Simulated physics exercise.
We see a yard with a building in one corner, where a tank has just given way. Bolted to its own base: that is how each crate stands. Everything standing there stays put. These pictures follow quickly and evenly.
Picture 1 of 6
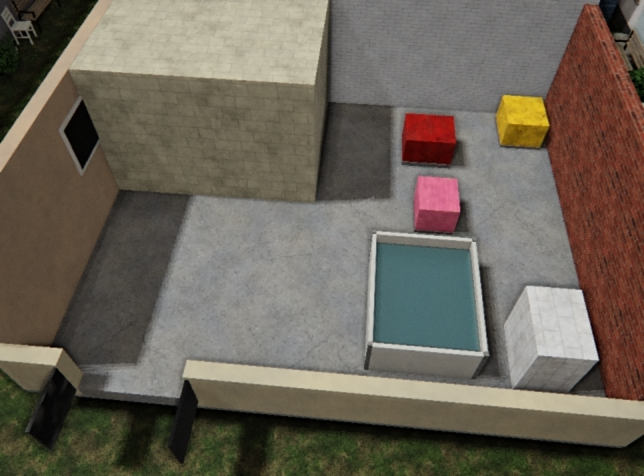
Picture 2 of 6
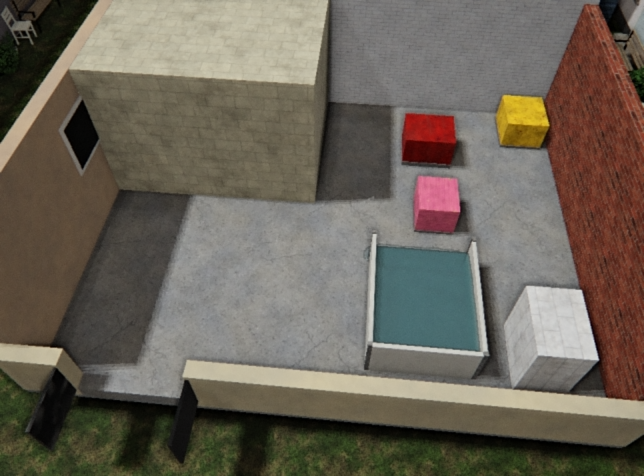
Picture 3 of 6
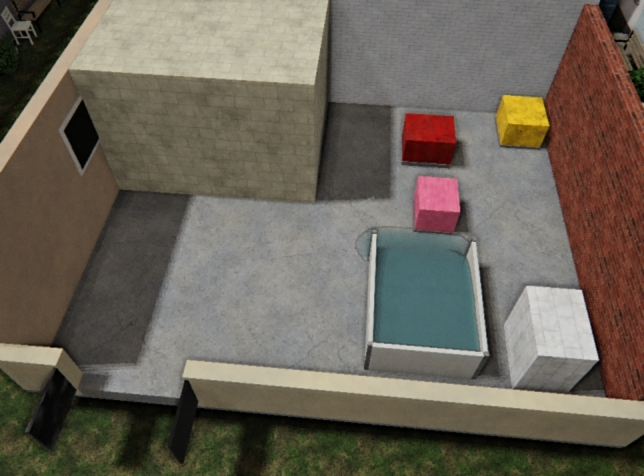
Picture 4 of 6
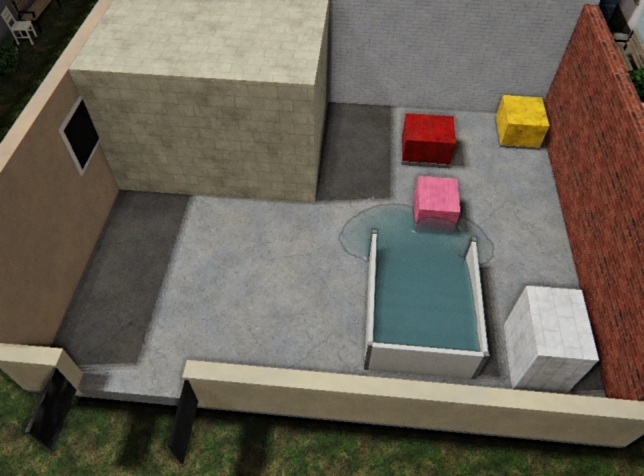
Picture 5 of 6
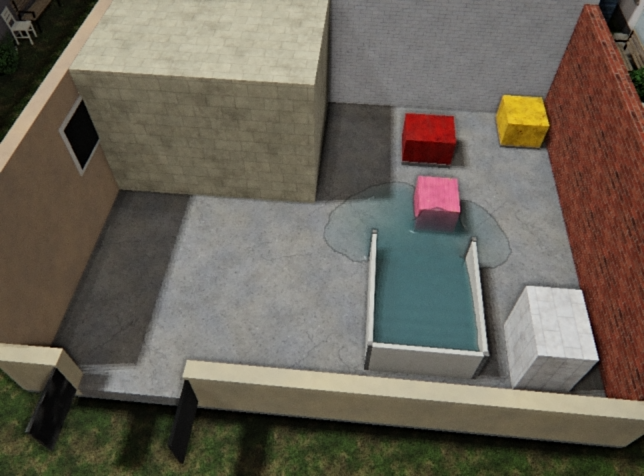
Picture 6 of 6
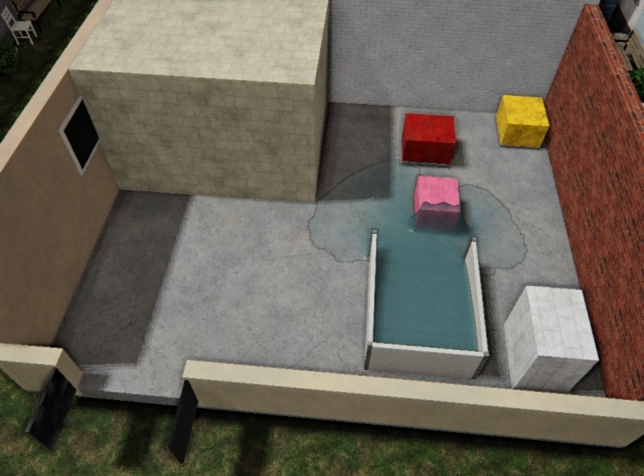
Water poured out of an open tank in a walled yard after its far side disappeared, spreading across the paving in a widening pool around the pink crate, while the other crates stayed still.
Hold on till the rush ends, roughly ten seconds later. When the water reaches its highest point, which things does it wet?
Result: The pink crate will be hit by the water; the red crate will be hit by the water; the yellow crate will be hit by the water.
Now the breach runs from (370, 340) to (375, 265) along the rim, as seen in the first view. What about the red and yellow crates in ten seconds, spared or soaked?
My reading: The red crate is spared, the yellow crate is spared.
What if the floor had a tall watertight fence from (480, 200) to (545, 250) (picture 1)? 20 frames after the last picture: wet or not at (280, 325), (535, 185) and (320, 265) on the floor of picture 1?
First unwetted, then unwetted, then unwetted.
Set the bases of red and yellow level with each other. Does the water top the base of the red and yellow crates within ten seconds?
The red crate is drenched, the yellow crate is drenched.
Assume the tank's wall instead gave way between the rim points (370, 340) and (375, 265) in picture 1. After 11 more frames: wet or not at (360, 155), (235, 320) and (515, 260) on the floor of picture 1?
In the order given, the spots are not soaked, swamped and not soaked.
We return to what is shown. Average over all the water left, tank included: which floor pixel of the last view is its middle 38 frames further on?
The centre of mass sits at about (417, 210).
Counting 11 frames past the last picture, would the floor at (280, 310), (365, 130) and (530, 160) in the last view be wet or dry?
First spared, second inundated, third inundated.
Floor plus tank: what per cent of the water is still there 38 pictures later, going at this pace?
Estimate: 100 %.
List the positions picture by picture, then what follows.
In the first picture, still water in the open tank at (425, 291).
In the second picture, the front is at (367, 257), out from the gap on the open tank's far side.
In the third picture, the front is at (364, 237), out from the gap on the open tank's far side.
In the fourth picture, water pours out on the open tank's far side and has run to (366, 214).
In the fifth picture, water pours out on the open tank's far side and has run to (386, 186).
In the sixth picture, the front is at (399, 163), out from the gap on the open tank's far side.
A moment on, water covers 30 % of the floor; the pink crate water round its plinth, the red crate water round its plinth, the yellow crate water round its plinth.
Next, water covers 40 % of the floor; the pink crate water round its plinth, the red crate water round its plinth, the yellow crate water round its plinth.
Then, water covers 60 % of the floor; the pink crate water round its plinth, the red crate water round its plinth, the yellow crate water round its plinth.
Later, water covers 70 % of the floor; the pink crate water round its plinth, the red crate water round its plinth, the yellow crate water round its plinth.
In the end, water covers 95 % of the floor; the pink crate was topped, the red crate was topped, the yellow crate was topped.
